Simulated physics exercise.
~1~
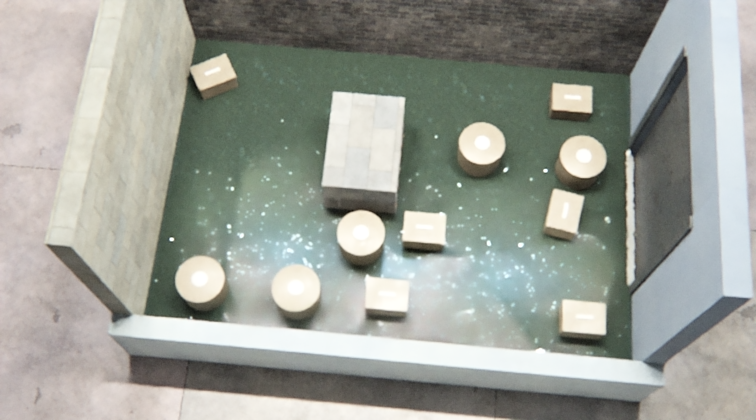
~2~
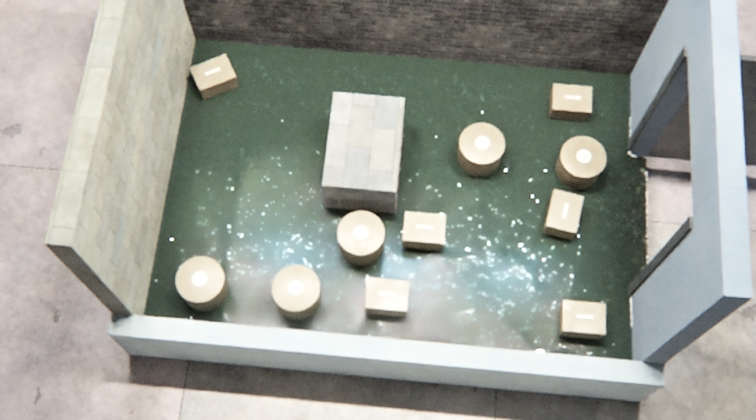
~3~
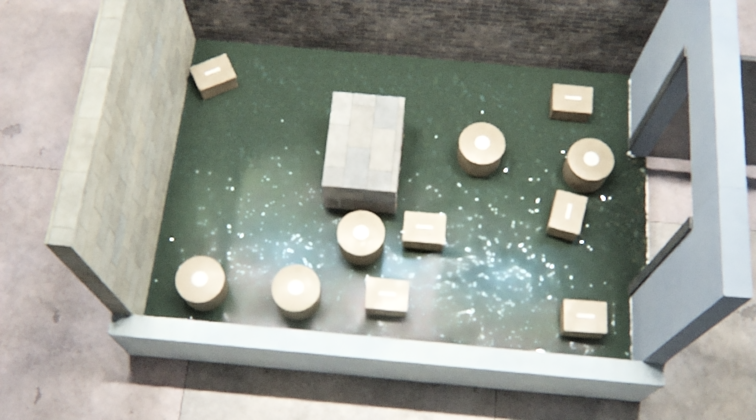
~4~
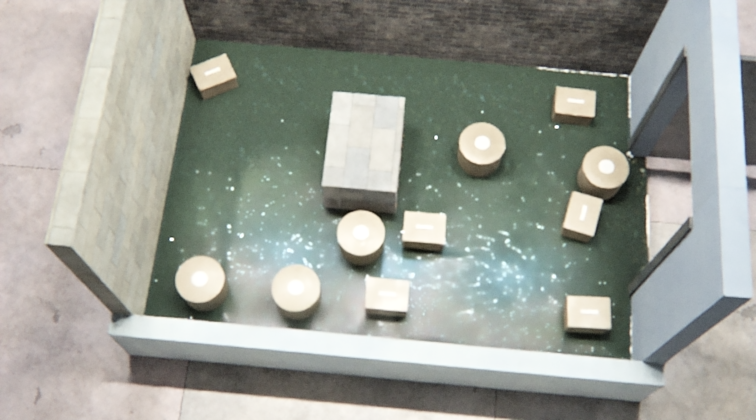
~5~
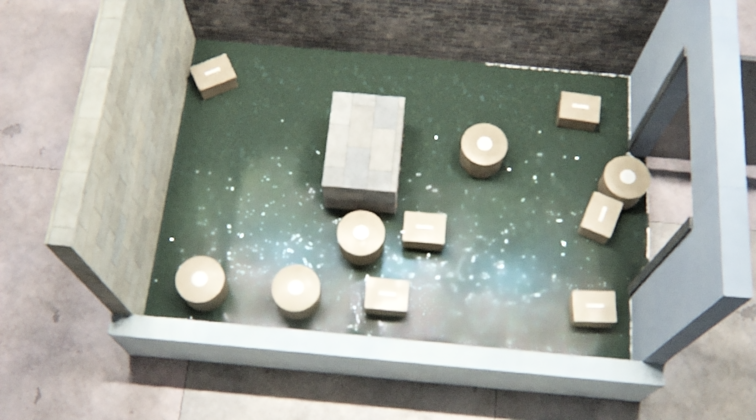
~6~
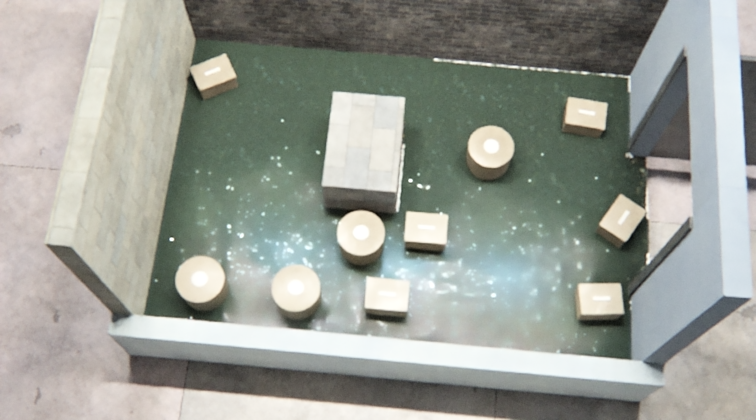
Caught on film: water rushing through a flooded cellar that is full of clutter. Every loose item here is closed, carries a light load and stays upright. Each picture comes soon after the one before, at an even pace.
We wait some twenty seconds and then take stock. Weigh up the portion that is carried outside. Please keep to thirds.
It falls in the highest third.
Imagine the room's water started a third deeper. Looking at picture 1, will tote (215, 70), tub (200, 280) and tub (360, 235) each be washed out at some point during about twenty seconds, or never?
Log - object 1: Still there; object 2: Still there; object 3: Lost.
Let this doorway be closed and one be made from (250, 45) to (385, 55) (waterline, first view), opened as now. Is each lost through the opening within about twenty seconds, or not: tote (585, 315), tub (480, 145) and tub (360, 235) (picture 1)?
Each in turn: Never leaves, exits, exits.
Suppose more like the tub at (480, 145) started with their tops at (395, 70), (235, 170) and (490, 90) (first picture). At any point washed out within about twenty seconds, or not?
Here's how it goes, in order: Gets out, then does not get out, then gets out.
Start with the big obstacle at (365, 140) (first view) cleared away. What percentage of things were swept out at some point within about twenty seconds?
I'd say somewhere around 70 per cent.
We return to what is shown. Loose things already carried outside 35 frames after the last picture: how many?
The total is 8.
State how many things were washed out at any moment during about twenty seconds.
Count: 9.
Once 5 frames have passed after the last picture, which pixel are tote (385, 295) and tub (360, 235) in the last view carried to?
First object around (425, 296); second object around (395, 233).
A moment on, 3 of 11 are out; 8 afloat.
Next, 5 of 11 are out; 6 afloat.
Later, 8 of 11 are out; 3 afloat.
In the end, 9 of 11 are out; 2 afloat.
